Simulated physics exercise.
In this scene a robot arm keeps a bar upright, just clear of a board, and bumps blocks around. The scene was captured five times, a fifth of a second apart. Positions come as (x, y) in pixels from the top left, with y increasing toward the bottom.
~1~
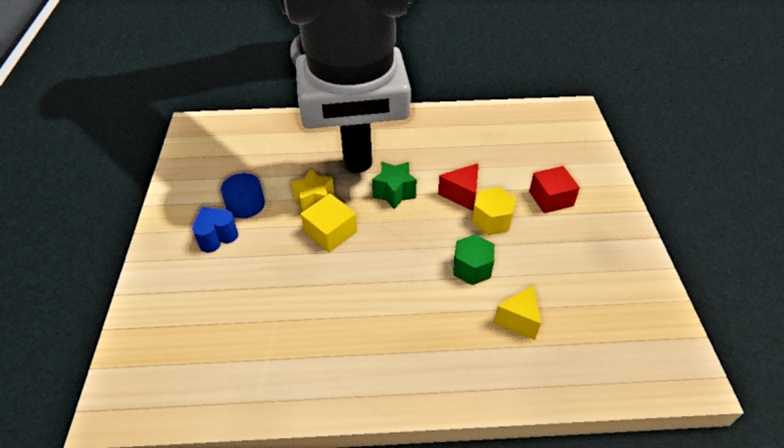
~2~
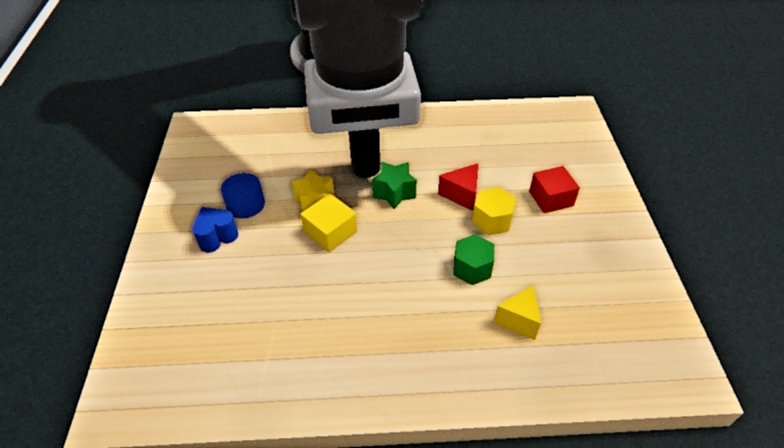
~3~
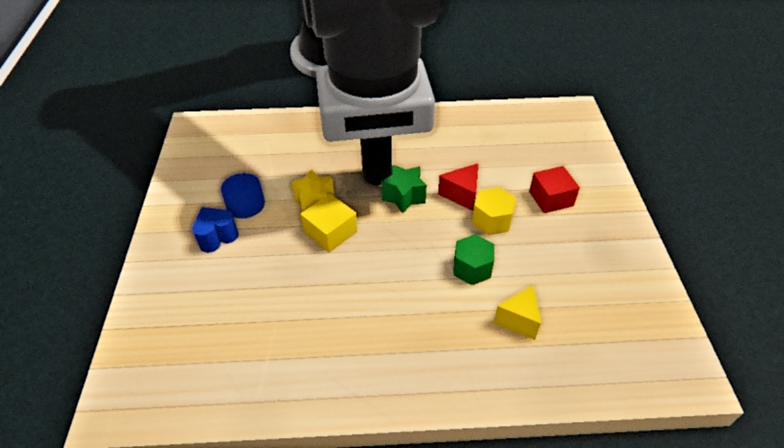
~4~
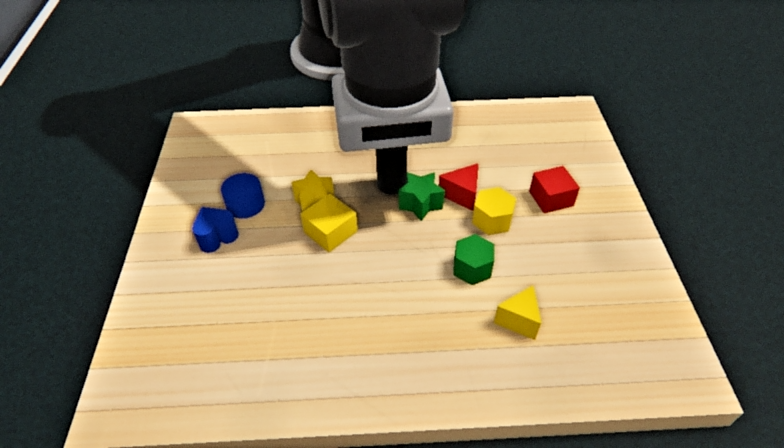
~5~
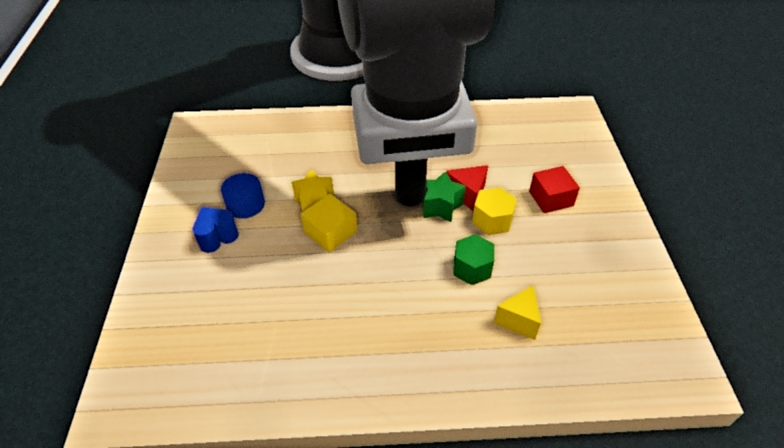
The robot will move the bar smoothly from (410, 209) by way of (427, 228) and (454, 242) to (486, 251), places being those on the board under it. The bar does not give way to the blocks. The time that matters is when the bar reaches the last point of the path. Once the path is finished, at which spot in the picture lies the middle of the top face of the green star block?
The top centre is at (461, 200).
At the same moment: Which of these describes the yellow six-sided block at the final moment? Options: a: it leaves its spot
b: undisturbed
That would be a.
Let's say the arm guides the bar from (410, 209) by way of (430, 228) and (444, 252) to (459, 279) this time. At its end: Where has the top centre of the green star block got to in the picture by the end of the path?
I'd say the green star block ends with its top centre at (458, 199).
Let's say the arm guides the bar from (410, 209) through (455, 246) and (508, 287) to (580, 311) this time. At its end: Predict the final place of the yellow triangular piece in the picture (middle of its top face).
At the end it should sit near (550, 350).
On the path given first. One third of the way, bar at (429, 216); green star block at (453, 196), turned 30° anticlockwise; red triangular piece at (472, 174).
Two thirds of the way, bar at (456, 230); green star block at (460, 200), turned 70° anticlockwise; red triangular piece at (472, 174); yellow six-sided block at (504, 197), turned 20° clockwise.
At the end, bar at (488, 238); green star block at (461, 200), turned 75° anticlockwise; red triangular piece at (472, 174); green six-sided block at (489, 260), turned 35° clockwise; yellow six-sided block at (505, 197), turned 25° clockwise.
